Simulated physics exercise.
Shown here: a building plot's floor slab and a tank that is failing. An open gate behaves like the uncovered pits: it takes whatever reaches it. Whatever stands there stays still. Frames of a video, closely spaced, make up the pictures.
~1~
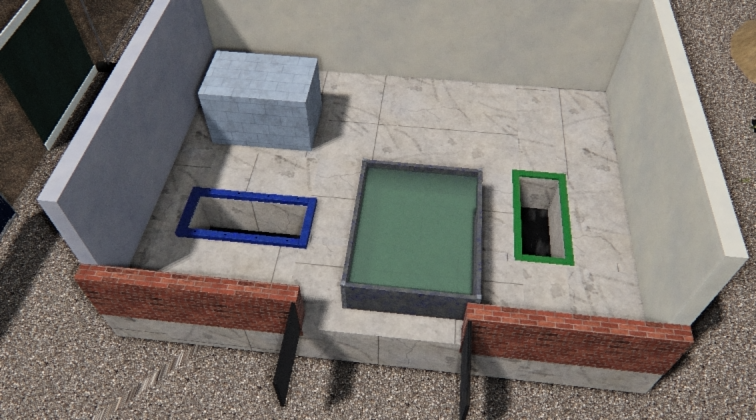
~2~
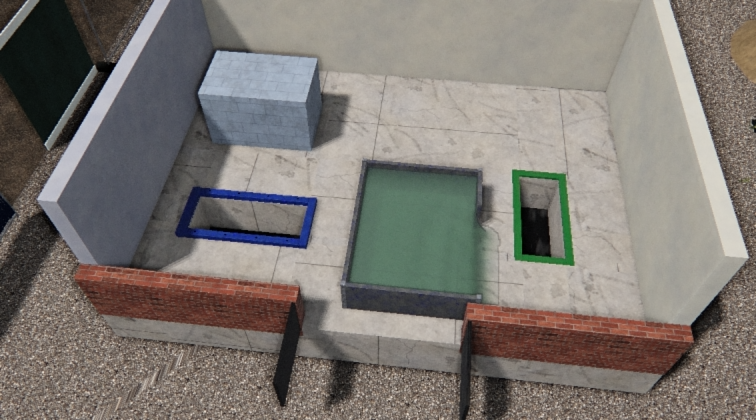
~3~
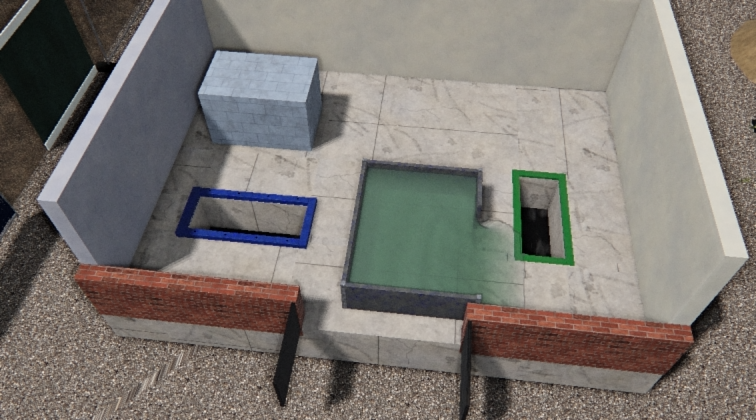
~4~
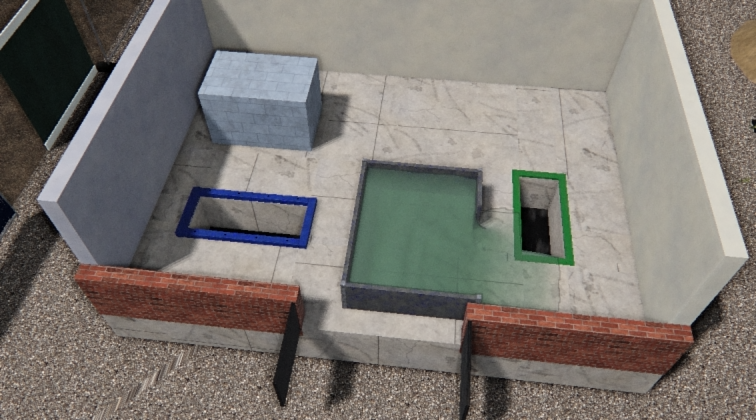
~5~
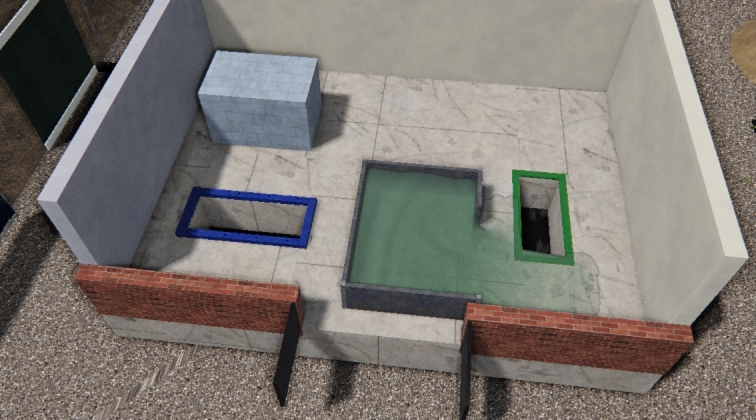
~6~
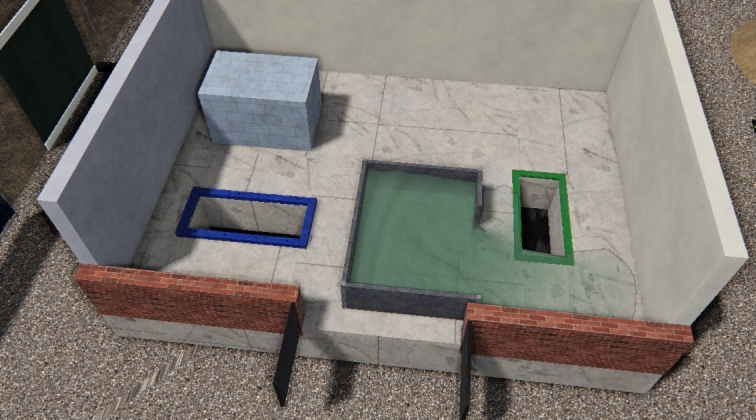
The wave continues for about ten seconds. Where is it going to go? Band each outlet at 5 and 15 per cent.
Outcome: The gate gets a mere sliver - short of five per cent; the green pit gets a sizeable chunk - beyond fifteen per cent; the blue pit gets a mere sliver - short of five per cent.
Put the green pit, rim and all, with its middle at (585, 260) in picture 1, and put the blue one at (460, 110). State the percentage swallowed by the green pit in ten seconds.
Green: About 75 %.
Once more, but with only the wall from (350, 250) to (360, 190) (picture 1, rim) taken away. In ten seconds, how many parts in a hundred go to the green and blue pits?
Lab note - share by pit: Green 0 %, blue 25 %.
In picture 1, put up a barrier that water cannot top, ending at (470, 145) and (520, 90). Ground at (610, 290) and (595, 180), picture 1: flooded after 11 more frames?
In the listed order, the first spot is swamped and the second is swamped.
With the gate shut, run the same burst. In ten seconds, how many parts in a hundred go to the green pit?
Share into the green pit: 50 %.
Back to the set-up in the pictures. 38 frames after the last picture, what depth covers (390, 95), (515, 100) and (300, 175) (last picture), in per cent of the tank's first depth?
Taking the places in turn, I get roughly 6, 14 and 0 percent.
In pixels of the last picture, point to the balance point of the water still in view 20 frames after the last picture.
I'd point to (509, 240).
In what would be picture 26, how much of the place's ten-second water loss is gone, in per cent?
About 40 per cent.
A moment on, water covers 15 % of the floor; the gate 0 %, the green pit 7 %, the blue pit 0 %.
Next, water covers 20 % of the floor; the gate 0 %, the green pit 11 %, the blue pit 0 %.
Then, water covers 30 % of the floor; the gate 0 %, the green pit 21 %, the blue pit 0 %.
Later, water covers 50 % of the floor; the gate 2 %, the green pit 36 %, the blue pit 0 %.
In the end, water covers 75 % of the floor; the gate 3 %, the green pit 47 %, the blue pit 0 %.
